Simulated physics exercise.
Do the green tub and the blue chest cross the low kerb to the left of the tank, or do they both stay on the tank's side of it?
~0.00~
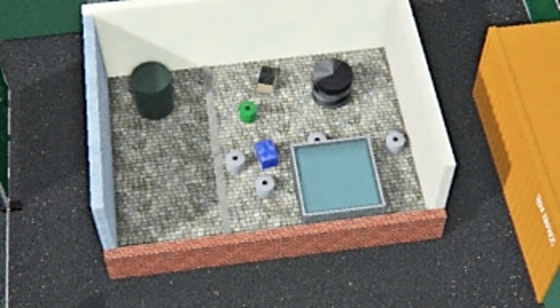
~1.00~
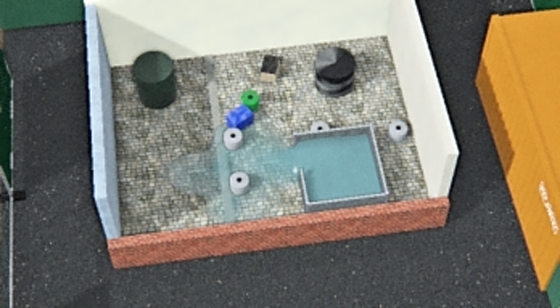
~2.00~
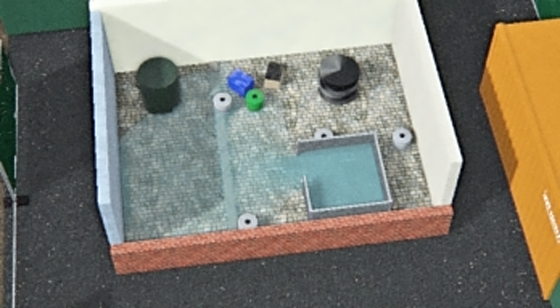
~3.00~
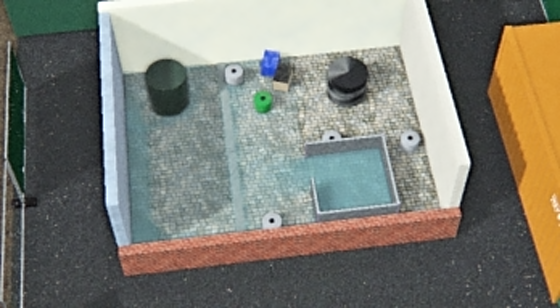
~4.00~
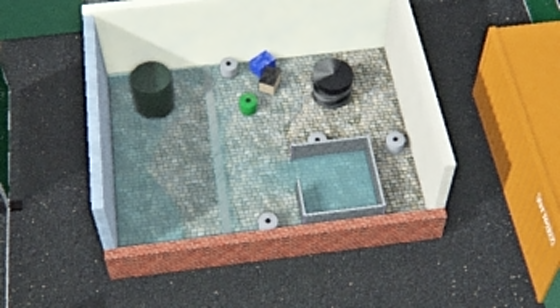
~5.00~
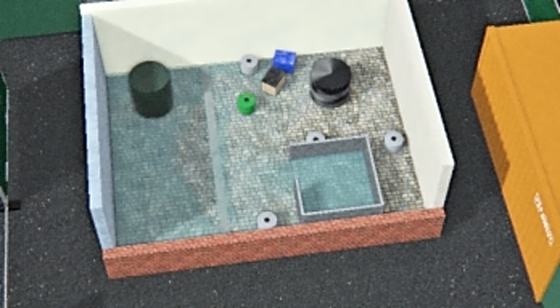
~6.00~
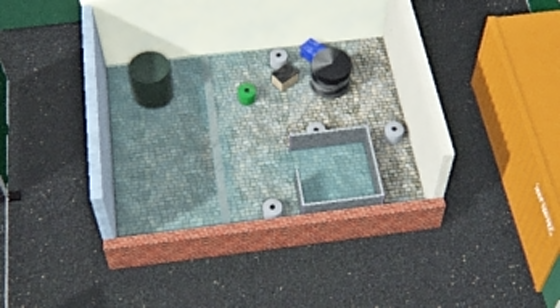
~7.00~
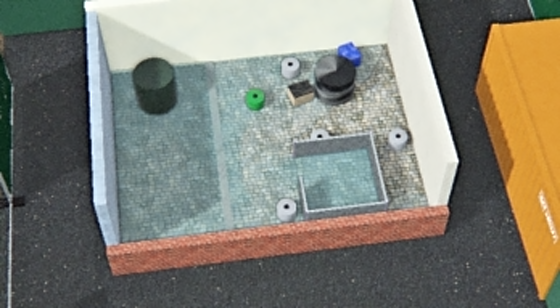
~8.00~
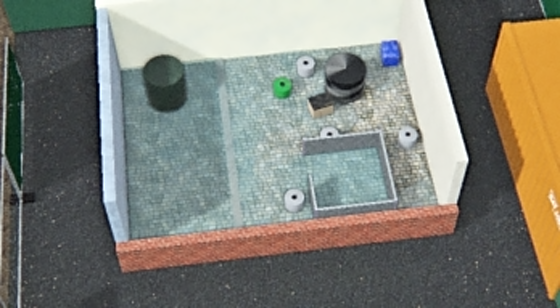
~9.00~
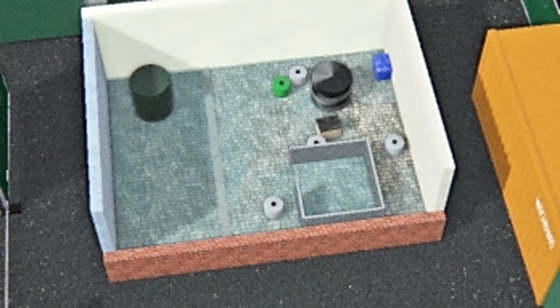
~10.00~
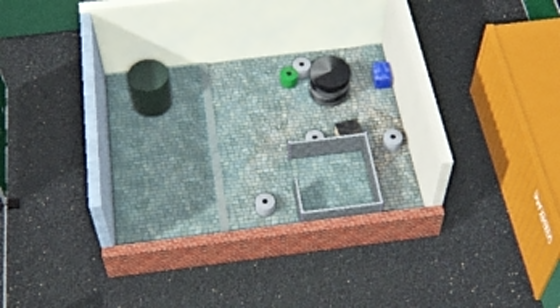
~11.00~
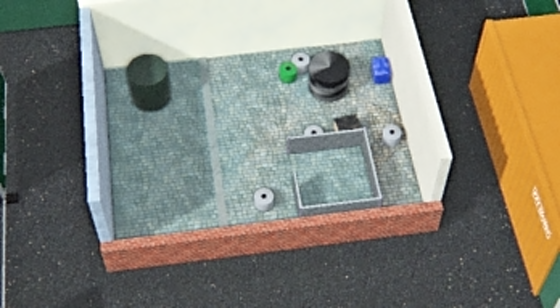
They both stay on the tank's side of the kerb. The green tub shifts only a little and ends near the back, while the blue chest comes close to the kerb early on but then drifts away to the right.
At first, a blue chest, a green tub and several pale grey tubs stand on the dry floor of a walled compound beside a full open tank. Water bursts from the tank's left side and spreads over the floor, pushing the blue chest and a grey tub leftward and toward the back wall, while another grey tub slips toward the front. The chest then drifts right along the back, with the grey tub trailing. A small dark box slides toward the tank, and the green tub shifts slightly right. Finally, the chest rests near the back right corner, the floor flooded and the tank's water lowered.
